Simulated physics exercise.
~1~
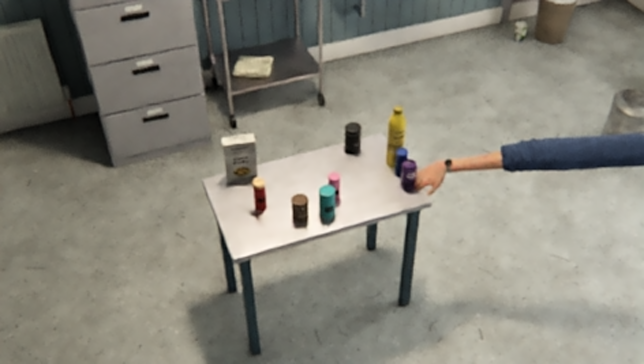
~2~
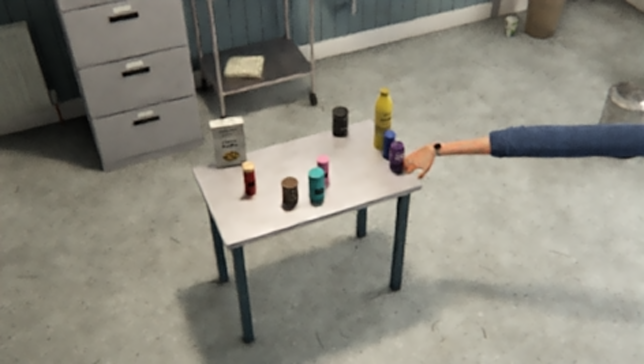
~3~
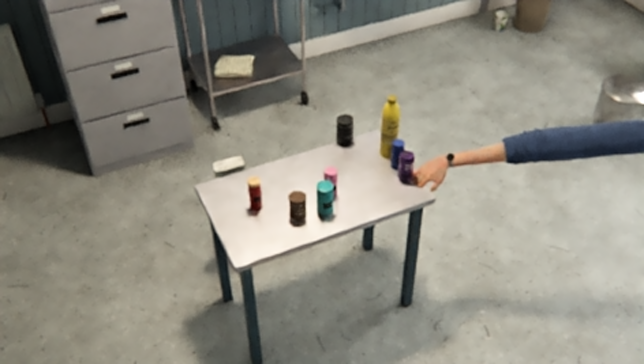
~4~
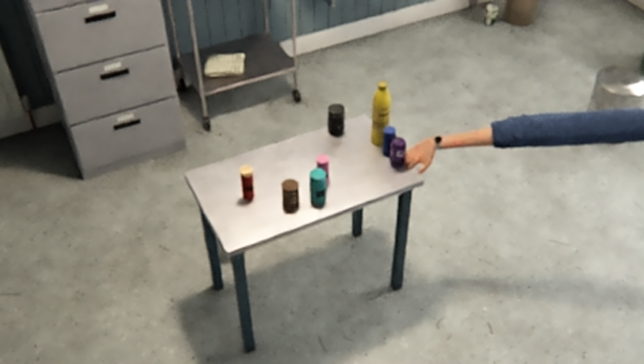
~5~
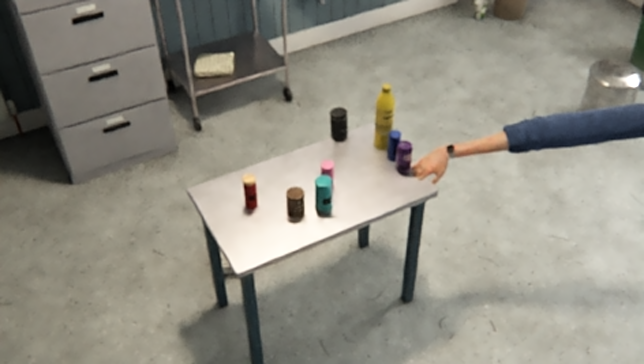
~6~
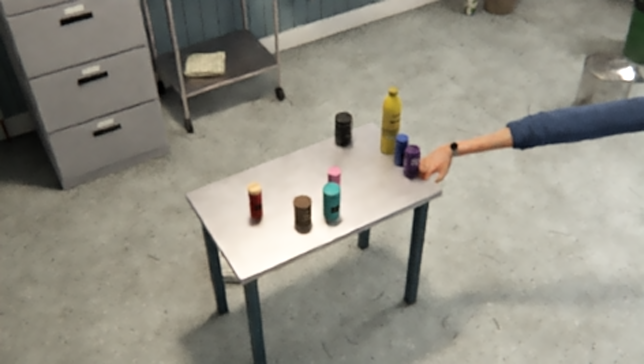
In a room with a grey concrete floor, seen from above, a small pale table stands before a filing cabinet and a metal trolley. A white packet stands at its back left corner, with a red shaker, brown tin, turquoise jar and pink shaker nearer the front, a black jar behind, and a yellow bottle, blue shaker and purple can at the right. A blue-sleeved arm reaches in from the right, its hand at the table's right end as the table shifts back and forth. The white packet tips over at the back edge and drops out of sight. The other things stay standing on the table.
